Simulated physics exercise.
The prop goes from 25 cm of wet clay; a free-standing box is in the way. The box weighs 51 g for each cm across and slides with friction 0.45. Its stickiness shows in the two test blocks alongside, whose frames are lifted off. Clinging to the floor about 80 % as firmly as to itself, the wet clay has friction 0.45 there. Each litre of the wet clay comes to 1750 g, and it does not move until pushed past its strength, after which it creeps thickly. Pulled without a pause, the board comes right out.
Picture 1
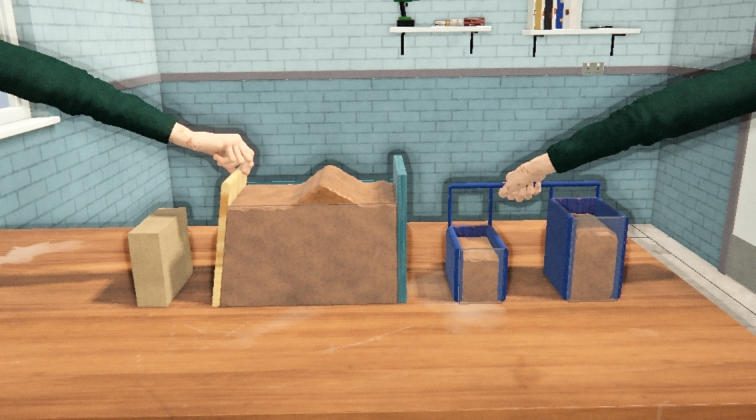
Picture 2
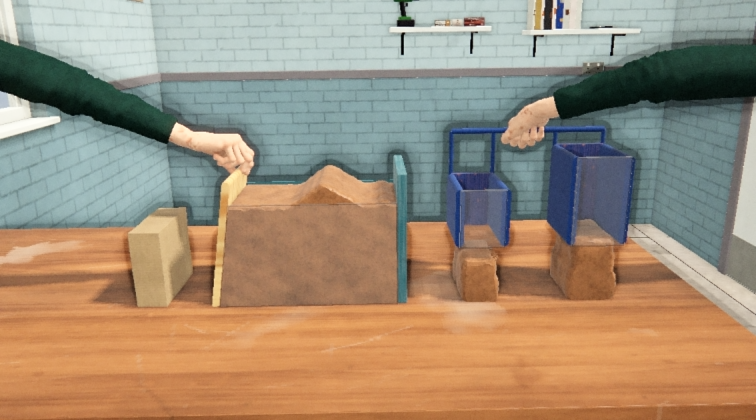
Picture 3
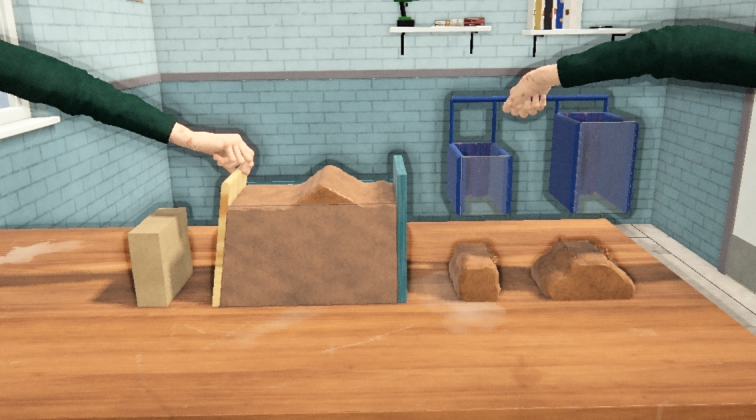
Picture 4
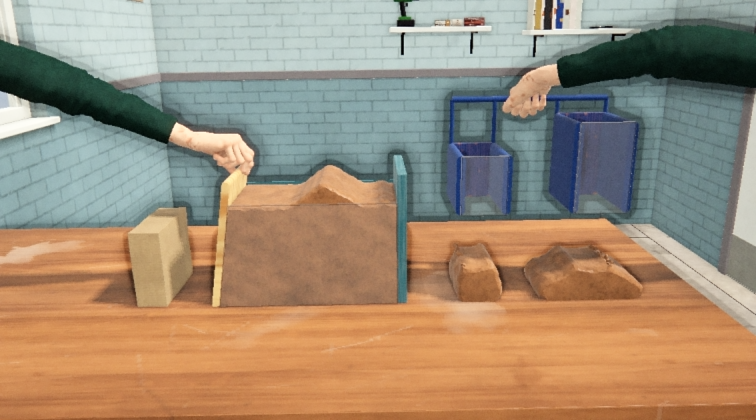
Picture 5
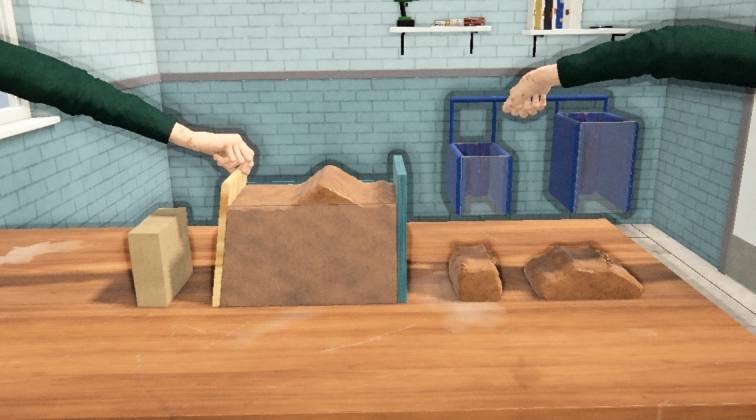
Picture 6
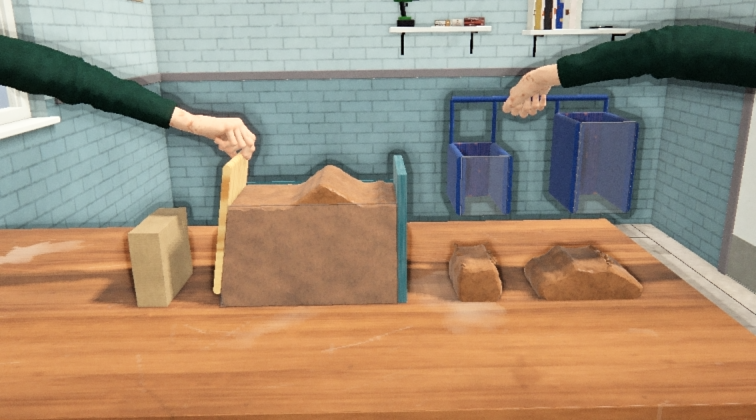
A hand lifted a blue frame off two brown clay blocks, which slumped into low mounds, the right one spreading wider; then another hand raised the yellow board slightly beside the big clay mass.
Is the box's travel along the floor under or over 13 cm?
The answer comes to greater than 13 centimetres.
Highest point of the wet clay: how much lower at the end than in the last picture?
I'd put it at close to 5.0 cm.
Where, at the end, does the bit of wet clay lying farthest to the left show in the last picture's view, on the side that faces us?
Position: About (103, 297).
Last picture + 0.18 s, the box has not moved.
Last picture + 0.38 s, the box has been pushed 8 mm.
Last picture + 0.59 s, the box has been pushed 11 cm.
Last picture + 0.80 s, the box has been pushed 19 cm.
Last picture + 1.13 s, the box has been pushed 26 cm.
